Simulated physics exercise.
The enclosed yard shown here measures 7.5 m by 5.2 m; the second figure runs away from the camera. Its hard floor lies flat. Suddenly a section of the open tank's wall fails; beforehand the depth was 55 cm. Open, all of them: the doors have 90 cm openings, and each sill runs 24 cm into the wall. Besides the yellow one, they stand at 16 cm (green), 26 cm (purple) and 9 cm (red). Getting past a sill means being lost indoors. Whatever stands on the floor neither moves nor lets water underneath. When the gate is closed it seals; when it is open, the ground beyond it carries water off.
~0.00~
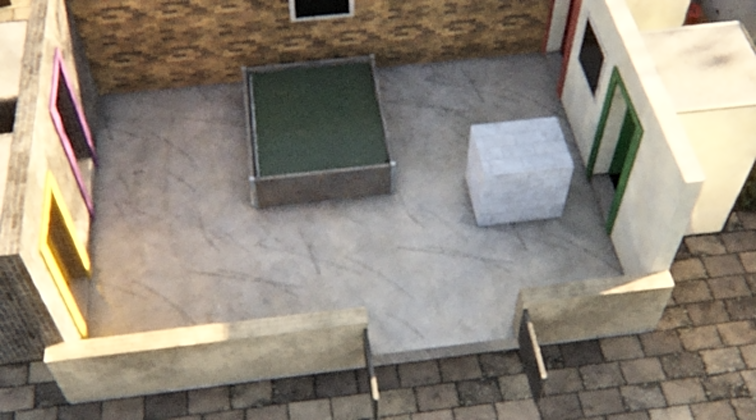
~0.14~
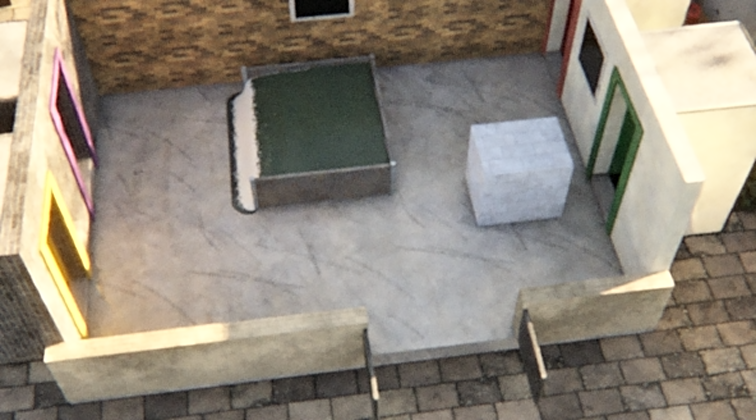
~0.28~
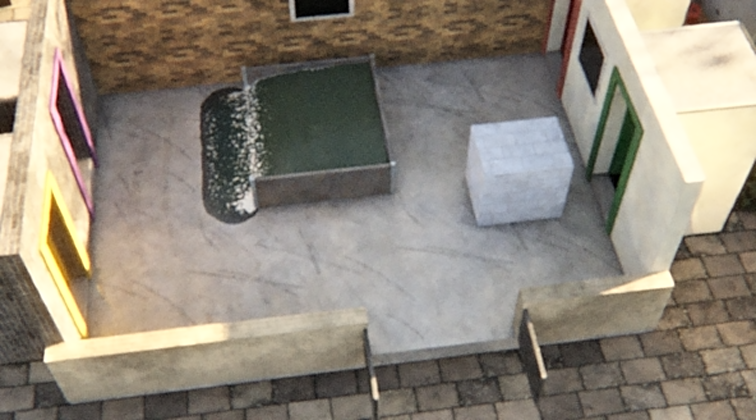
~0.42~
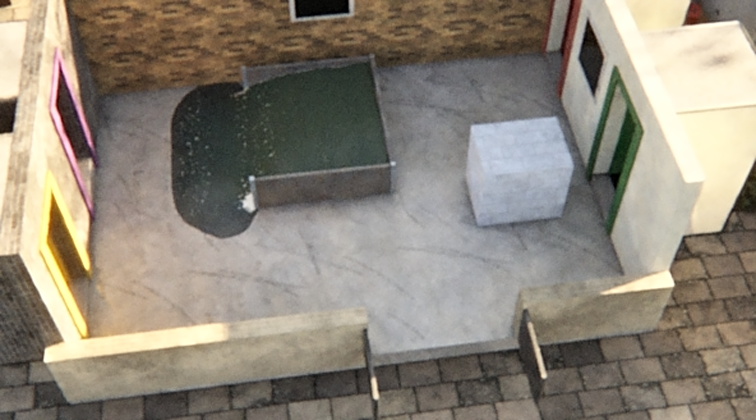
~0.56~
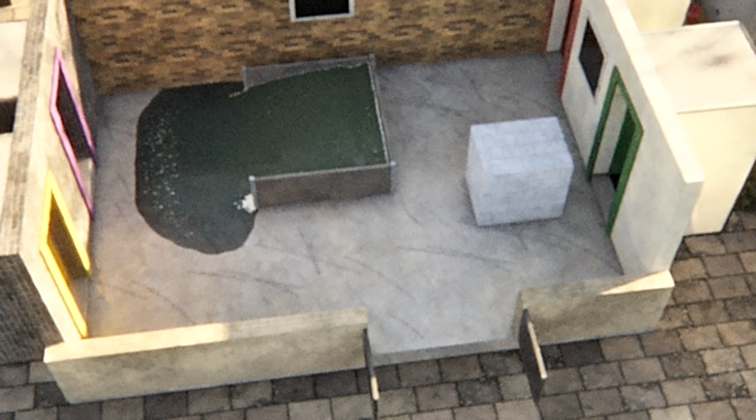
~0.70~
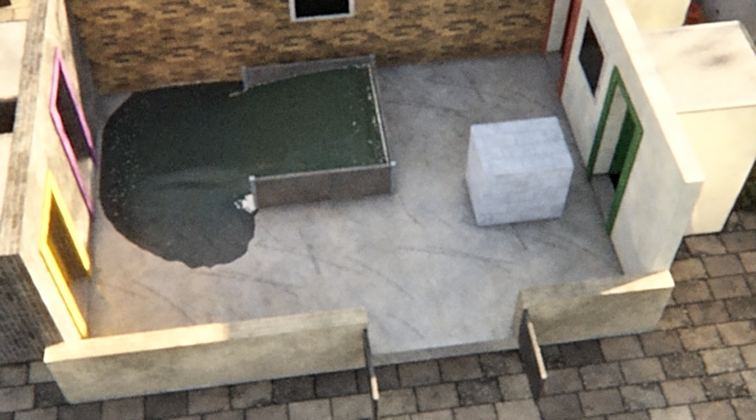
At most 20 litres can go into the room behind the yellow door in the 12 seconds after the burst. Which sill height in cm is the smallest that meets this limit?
A height of roughly 13 cm.
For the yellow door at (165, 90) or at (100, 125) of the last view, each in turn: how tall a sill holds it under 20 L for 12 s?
Minimums: About 23 cm and 31 cm.
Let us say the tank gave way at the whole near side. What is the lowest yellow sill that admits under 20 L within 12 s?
I'd say close to 16 cm.
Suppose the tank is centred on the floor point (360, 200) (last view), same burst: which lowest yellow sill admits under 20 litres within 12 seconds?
Roughly 22 centimetres.
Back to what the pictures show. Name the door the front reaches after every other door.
It's the green door.
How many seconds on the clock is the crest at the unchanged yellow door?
The level tops out near 5.5 seconds.
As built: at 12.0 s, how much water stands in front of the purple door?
A ruler would read roughly 9.0 cm.
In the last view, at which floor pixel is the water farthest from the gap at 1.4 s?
The farthest wet point is roughly at (89, 294) in the last view.
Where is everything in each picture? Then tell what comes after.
The open tank at (316, 118) is whole and still, 55 cm deep; the yellow door at (68, 266) is dry, in the first picture.
Water pours out at (253, 140) and has run 0.3 m, to (240, 206); about 8 cm deep outside, 55 cm at the back, in the second picture.
The gap is at (253, 142), the front 0.7 m out at (212, 209); the back of the open tank holds 55 cm, in the third picture.
The front is at (179, 197), 1.2 m from the gap at (253, 143); 3.1 m2 of floor is wet, 55 cm left at the back, in the fourth picture.
The gap is at (253, 143), the front 1.7 m out at (143, 204); the back of the open tank holds 51 cm, in the fifth picture.
Water pours out at (253, 143) and has run 2.3 m, to (107, 199); about 6 cm deep outside, 46 cm at the back; 1.3 m in a straight line remain to the yellow door at (68, 266), in the sixth picture.
After 1.4 s water covers 25 % of the floor, deepest (40 cm) near (100, 101); it has not reached the yellow door.
After 3.0 s water covers 35 % of the floor, deepest (31 cm) near (85, 362); 13 cm at the yellow door, 6 litres in over its 10 cm sill.
After 12.0 s water covers 100 % of the floor, deepest (10 cm) near (95, 185); 6 cm at the yellow door, 49 litres in over its 10 cm sill.
At the yellow door as built, the water arrived by 1.5 s and peaked near 16 cm at 5.6 s.
With a sill of 10.5 cm, 43 litres would have come in within the 12 s; with 14.5 cm, 11 litres. So under 20 litres takes about 13 cm.
